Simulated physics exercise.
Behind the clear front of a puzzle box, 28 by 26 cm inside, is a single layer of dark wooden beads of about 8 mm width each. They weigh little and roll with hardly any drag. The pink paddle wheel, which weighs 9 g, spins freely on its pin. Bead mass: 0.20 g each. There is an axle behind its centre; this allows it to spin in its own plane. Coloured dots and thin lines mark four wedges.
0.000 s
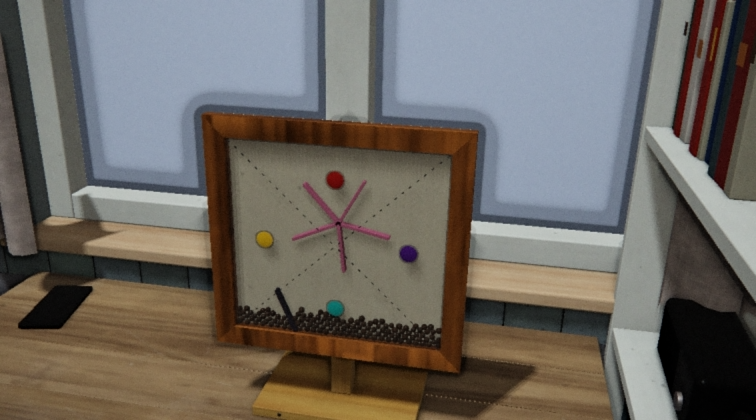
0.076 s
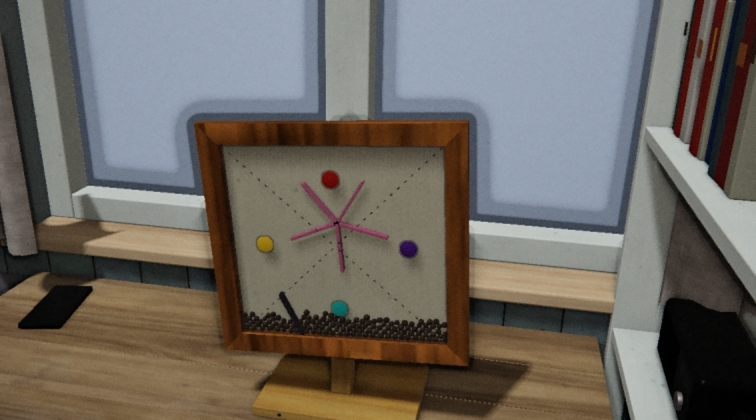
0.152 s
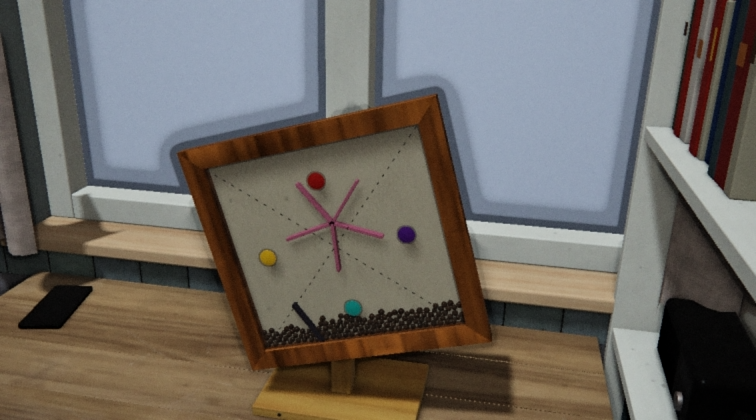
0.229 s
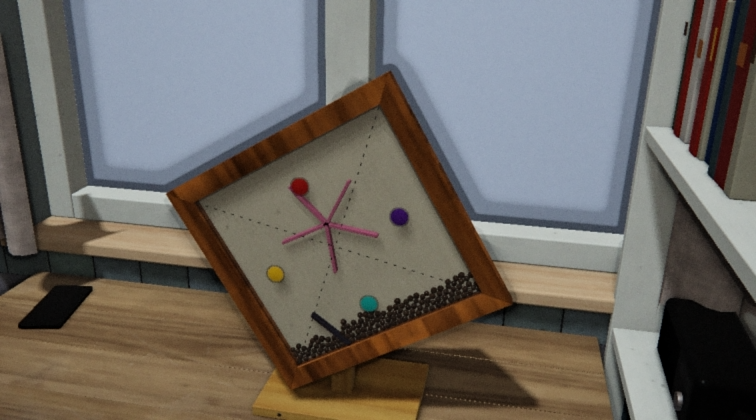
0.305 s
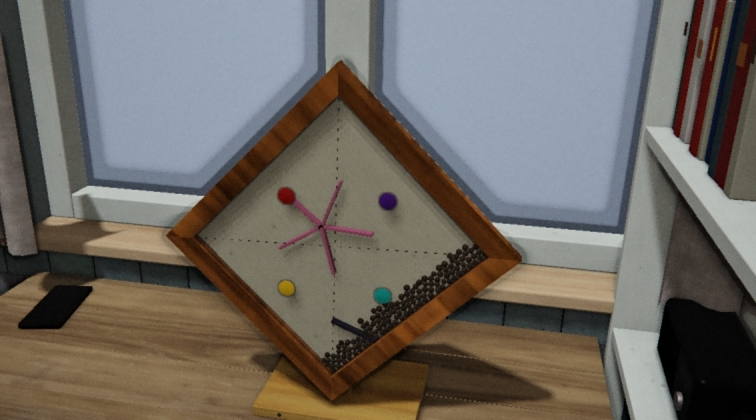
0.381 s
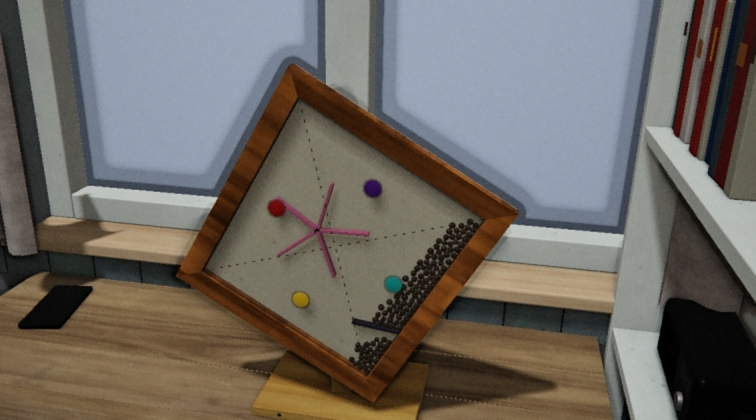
On a wooden desk by a window, a framed puzzle box turns steadily anticlockwise on its stand from level to steeply tilted, its coloured dots and pink paddle wheel shifting round while dark beads slide and bank along the lower right side.
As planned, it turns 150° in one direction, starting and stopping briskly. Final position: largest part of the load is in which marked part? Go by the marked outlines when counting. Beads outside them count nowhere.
Marked yellow.
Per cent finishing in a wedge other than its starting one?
Around 95 per cent, give or take.
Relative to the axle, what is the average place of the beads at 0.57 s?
Position estimate: Right 10 cm, below 4 cm.
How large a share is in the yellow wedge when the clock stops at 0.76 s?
80 %.
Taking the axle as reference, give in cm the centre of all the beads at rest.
Offset approx. 5 cm right, 12 cm below.
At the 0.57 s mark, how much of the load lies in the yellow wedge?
I'd say close to 30 in a hundred.
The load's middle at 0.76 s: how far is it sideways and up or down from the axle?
About 7 cm right and 9 cm below.
By 0.57 s, it stands 96° anticlockwise; the beads' middle is 10 cm right of and 4 cm below the centre; turquoise 70 %, yellow 30 %.
By 0.76 s, it stands 133° anticlockwise; the beads' middle is 7 cm right of and 9 cm below the centre; red 15 %, turquoise 5 %, yellow 80 %.
By 0.92 s, it stands 150° anticlockwise; the beads' middle is 6 cm right of and 11 cm below the centre; red 35 %, yellow 65 %.
Settled by 3.5 s, it stands 150° anticlockwise; red 40 %, purple 0 %, turquoise 0 %, yellow 60 %.
